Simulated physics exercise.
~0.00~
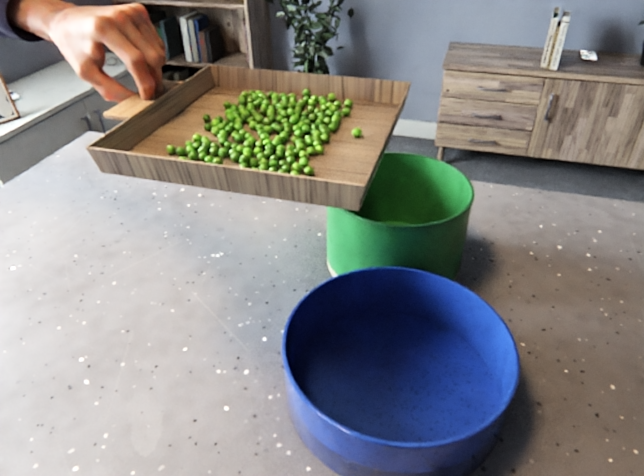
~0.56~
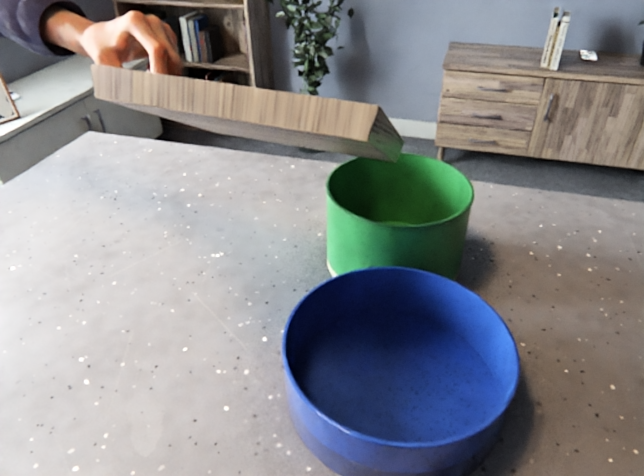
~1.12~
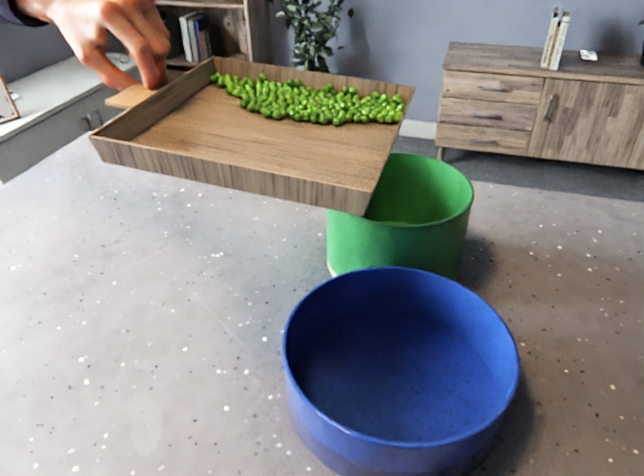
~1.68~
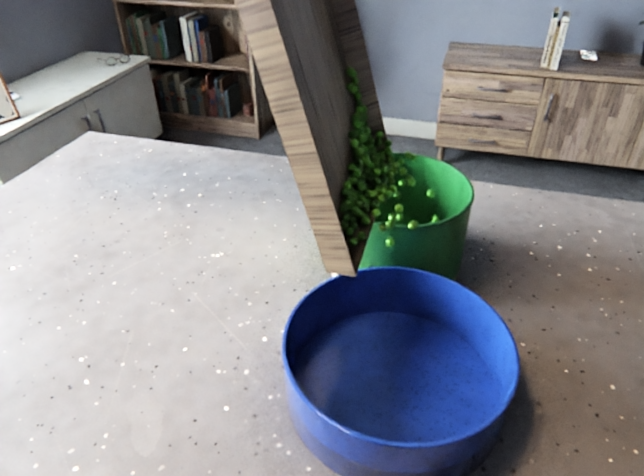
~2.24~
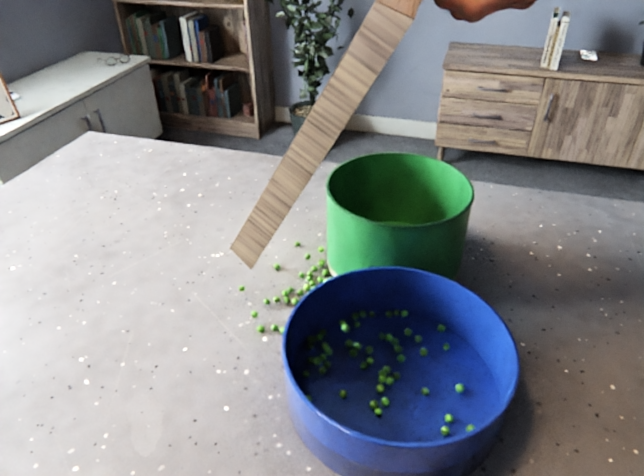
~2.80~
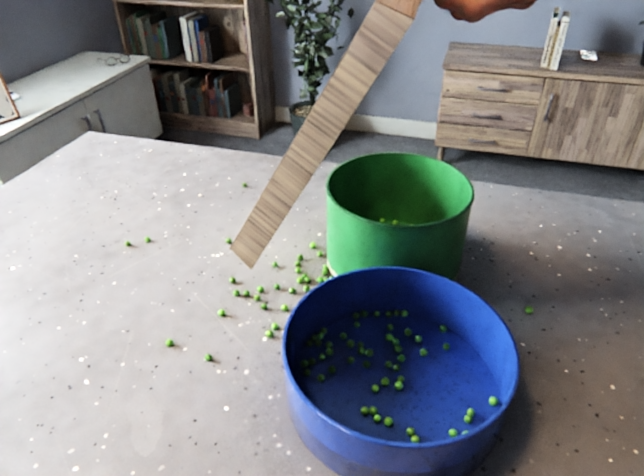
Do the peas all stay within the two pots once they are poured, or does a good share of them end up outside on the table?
A good share of the peas ends up outside on the table. The rest land in the blue pot and the green pot, with a fair portion in each.
